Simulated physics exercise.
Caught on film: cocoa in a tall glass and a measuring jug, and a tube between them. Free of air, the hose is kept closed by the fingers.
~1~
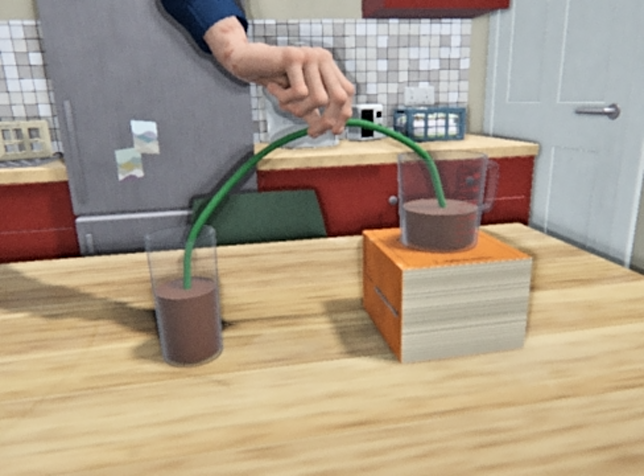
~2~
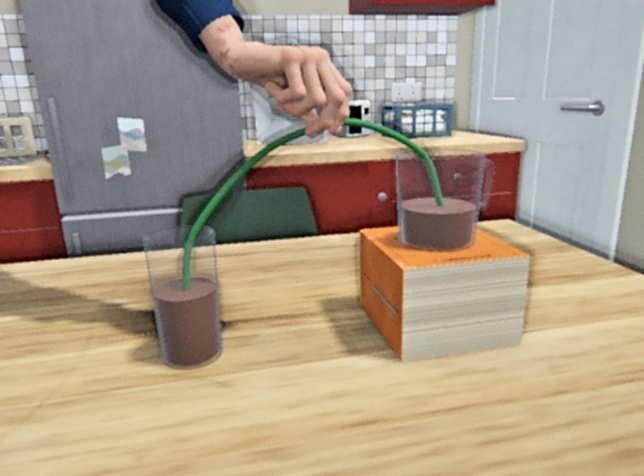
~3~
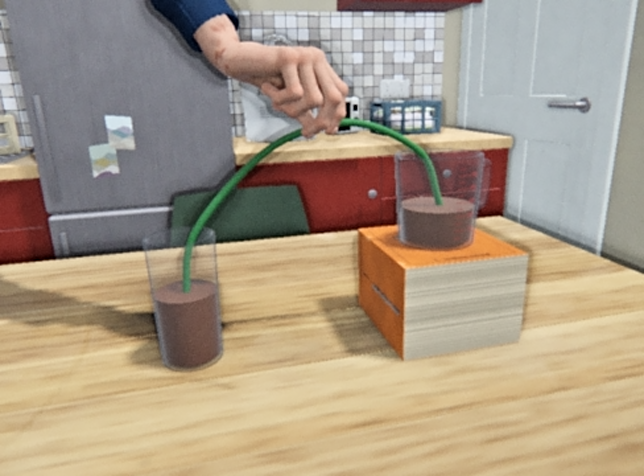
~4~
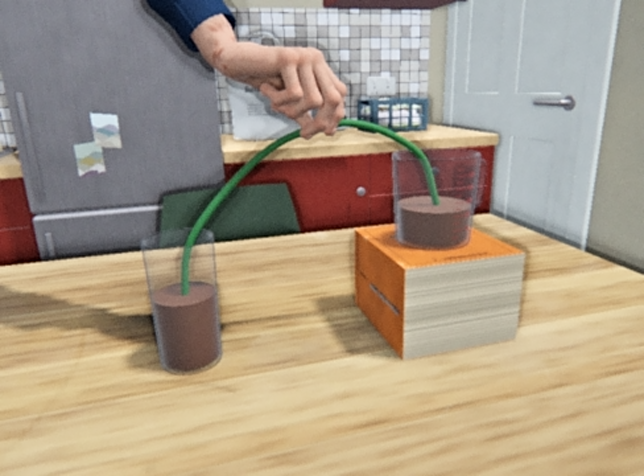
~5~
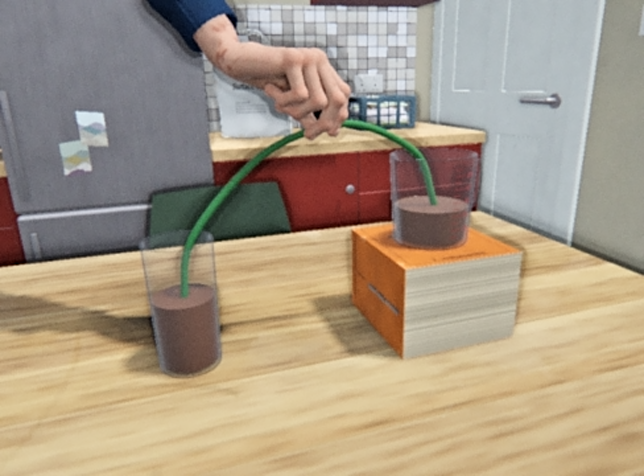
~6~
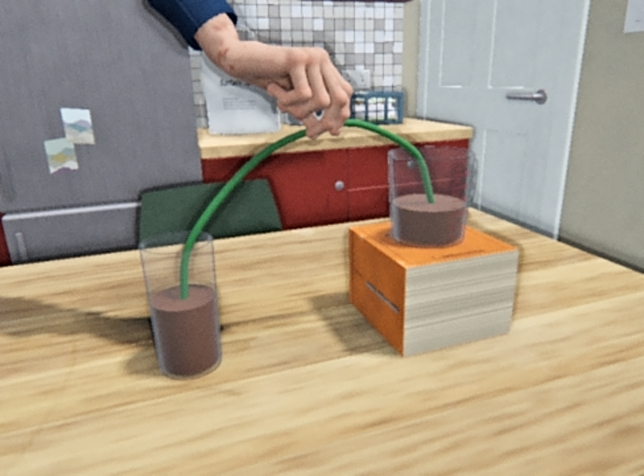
A hand pinched a green hose arched between a tall glass of cocoa on the table and a measuring jug on a book, holding still while only the view drifted slightly around them.
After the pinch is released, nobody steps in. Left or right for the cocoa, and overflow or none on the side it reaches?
Cocoa goes: Left, receiving: None.
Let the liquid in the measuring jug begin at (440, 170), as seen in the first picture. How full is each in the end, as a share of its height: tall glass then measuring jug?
The first ends near 100 per cent and the second near 30 per cent.
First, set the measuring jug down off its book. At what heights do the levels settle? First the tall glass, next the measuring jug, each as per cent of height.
About 35 percent first and 50 percent second.
Soon after, the tall glass is about two thirds full; the measuring jug is about a third full.
Later, the tall glass is about three quarters full; the measuring jug is about a quarter full.
In the end, the tall glass is about three quarters full; the measuring jug is nearly empty.
